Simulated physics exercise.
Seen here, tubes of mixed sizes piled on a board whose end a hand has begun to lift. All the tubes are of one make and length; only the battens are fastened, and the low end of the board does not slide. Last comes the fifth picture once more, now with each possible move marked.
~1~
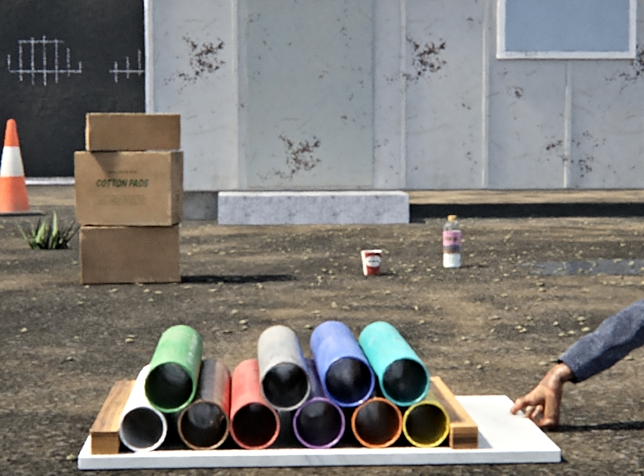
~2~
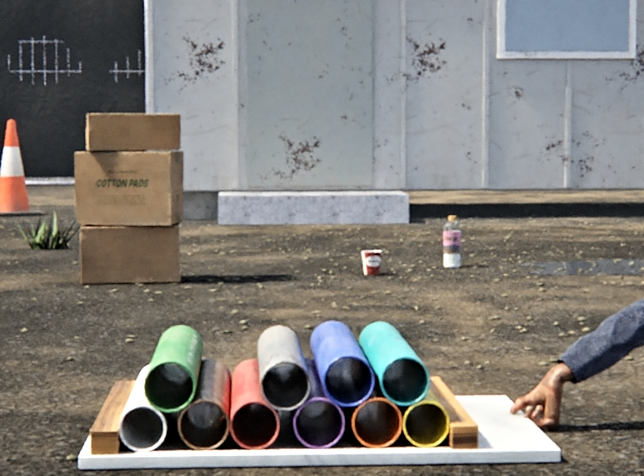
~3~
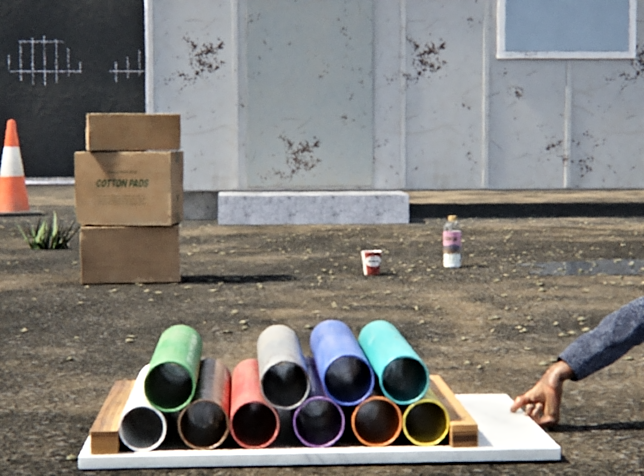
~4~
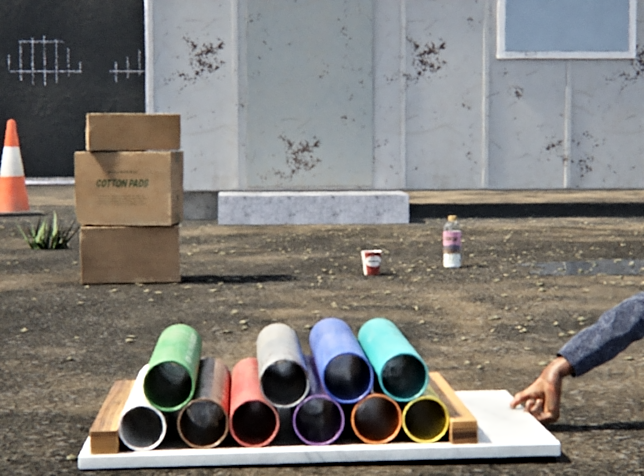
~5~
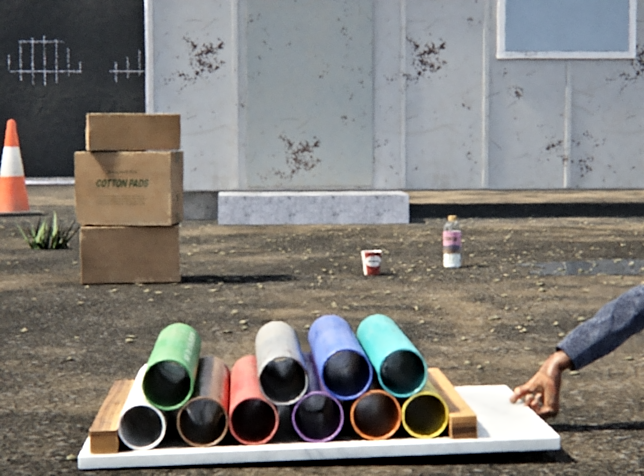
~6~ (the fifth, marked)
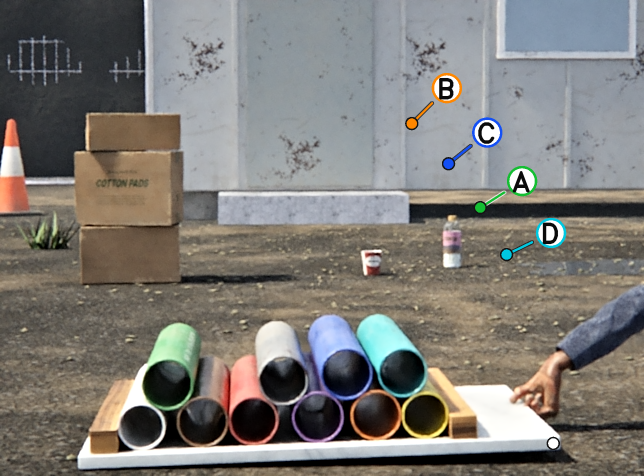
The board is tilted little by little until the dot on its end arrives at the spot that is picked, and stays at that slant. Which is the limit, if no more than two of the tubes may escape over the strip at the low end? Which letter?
No higher than D.
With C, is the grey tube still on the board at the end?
No, with C.
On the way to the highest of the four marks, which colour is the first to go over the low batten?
It is the green one.
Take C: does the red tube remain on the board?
Yes, with C.
On the marked copy, A at (480, 208); B at (412, 124); C at (449, 164); D at (507, 254); the white dot at (553, 443).
With D. Early on, board at 16°.
Further on, board at 26°.
At the end, board at 26°, one over the low batten (green).
As for the rest, A three over the low batten (green, grey, blue); B four over the low batten (green, grey, turquoise, blue); C four over the low batten (green, grey, turquoise, blue).
